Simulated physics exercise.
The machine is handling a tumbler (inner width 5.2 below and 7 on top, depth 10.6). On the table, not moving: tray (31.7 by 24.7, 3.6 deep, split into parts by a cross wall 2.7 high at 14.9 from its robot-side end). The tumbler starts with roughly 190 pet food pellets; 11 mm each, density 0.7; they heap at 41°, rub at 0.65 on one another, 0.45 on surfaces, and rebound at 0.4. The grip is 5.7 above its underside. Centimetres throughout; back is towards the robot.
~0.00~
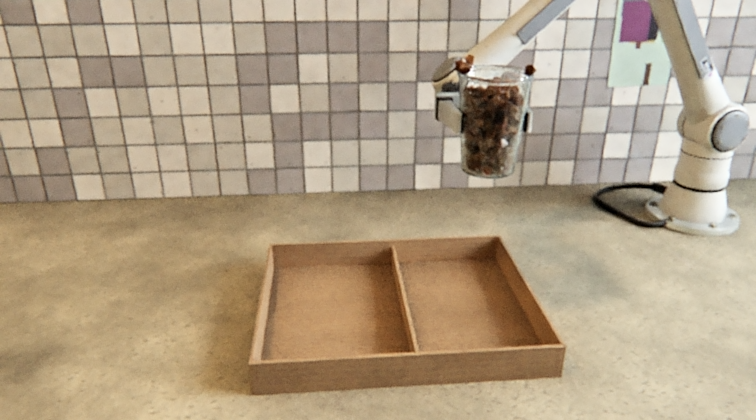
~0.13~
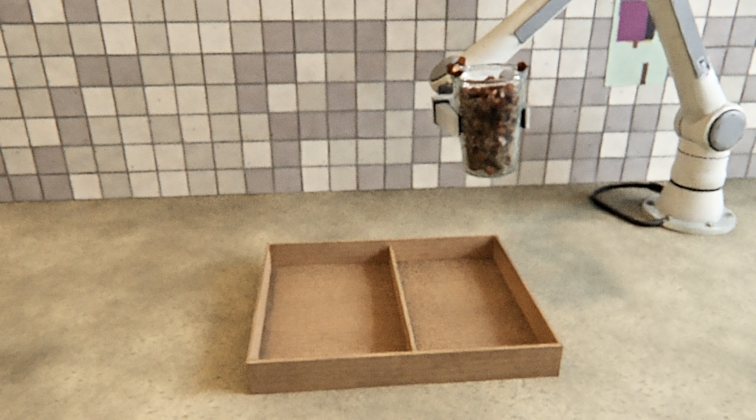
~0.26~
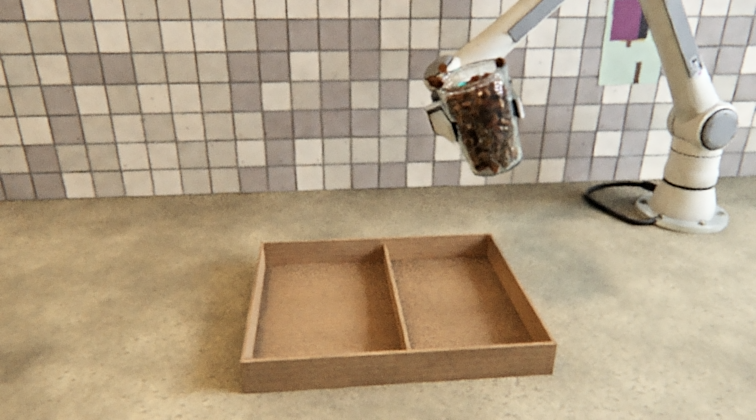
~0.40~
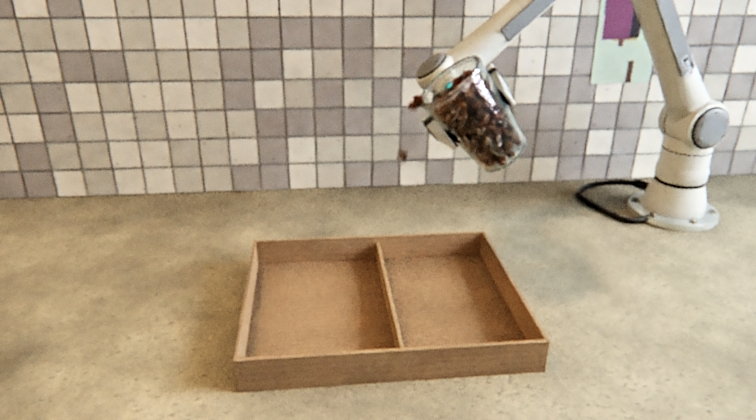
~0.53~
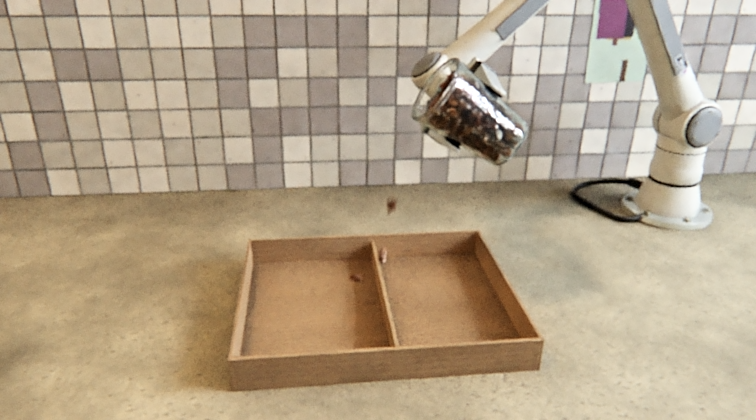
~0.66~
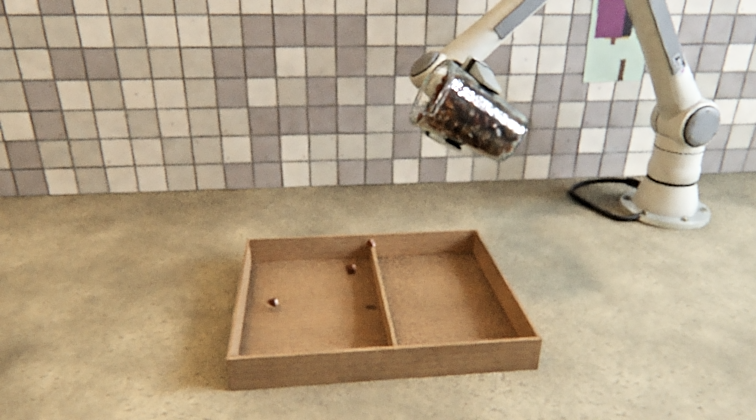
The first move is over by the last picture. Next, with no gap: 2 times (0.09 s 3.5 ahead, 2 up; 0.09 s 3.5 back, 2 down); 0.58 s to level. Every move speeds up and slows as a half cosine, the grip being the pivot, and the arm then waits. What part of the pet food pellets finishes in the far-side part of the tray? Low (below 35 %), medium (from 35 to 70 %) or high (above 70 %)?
In the far-side part of the tray the share is medium, from 35 to 70 %.
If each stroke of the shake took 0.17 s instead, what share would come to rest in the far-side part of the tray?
Then about 5 per cent.
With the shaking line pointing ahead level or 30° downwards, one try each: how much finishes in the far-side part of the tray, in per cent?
Some 25 and 15 per cent.
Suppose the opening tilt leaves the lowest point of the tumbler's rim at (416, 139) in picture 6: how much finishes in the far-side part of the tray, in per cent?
About 95 per cent.
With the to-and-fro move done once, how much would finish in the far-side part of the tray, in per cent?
Then about 45 per cent.
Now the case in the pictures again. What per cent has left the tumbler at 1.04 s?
About 60 per cent by then.
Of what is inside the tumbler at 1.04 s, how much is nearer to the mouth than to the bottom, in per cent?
About 75 per cent.
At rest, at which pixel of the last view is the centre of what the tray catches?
Near (318, 306).
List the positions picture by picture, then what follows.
In the first frame, tumbler middle at (491, 124), level; upper third of the load around (492, 96), from x 460 to 530, top at y 60; 192 in the tumbler.
In the second frame, tumbler middle at (489, 123), tilted 6° forward; upper third of the load around (488, 96), from x 450 to 520, top at y 60.
In the third frame, tumbler middle at (484, 122), tilted 21° forward; upper third of the load around (479, 95), from x 435 to 515, top at y 60.
In the fourth frame, tumbler middle at (478, 119), tilted 39° forward; upper third of the load around (469, 99), from x 405 to 515, top at y 75; 190 in the tumbler, 2 in flight or on a rim.
In the fifth frame, tumbler middle at (474, 118), tilted 54° forward; upper third of the load around (464, 99), from x 355 to 515, top at y 75; 189 in the tumbler, 1 in the robot-side part, 1 in the far-side part, 1 in flight or on a rim.
In the sixth frame, tumbler middle at (472, 117), tilted 60° forward; upper third of the load around (461, 100), from x 275 to 515, top at y 80; 189 in the tumbler, 3 in the far-side part.
By 1.04 s, tilted 60° forward, highest piece 26 above the table; 80 in the tumbler, 77 in the far-side part, 4 in the robot-side part, 31 in flight or on a rim.
By 1.41 s, tilted 14° forward, highest piece 27 above the table; 105 in the far-side part, 73 in the tumbler, 10 in the robot-side part, 4 on the table or floor.
By 1.80 s, level, highest piece 27 above the table; 105 in the far-side part, 73 in the tumbler, 10 in the robot-side part, 4 on the table or floor.
By 2.85 s, level, highest piece 27 above the table; 105 in the far-side part, 73 in the tumbler, 10 in the robot-side part, 4 on the table or floor.
Final count, 105 in the far-side part, 73 in the tumbler, 10 in the robot-side part, 4 on the table or floor. That is 55 % in the far-side part of the tray.
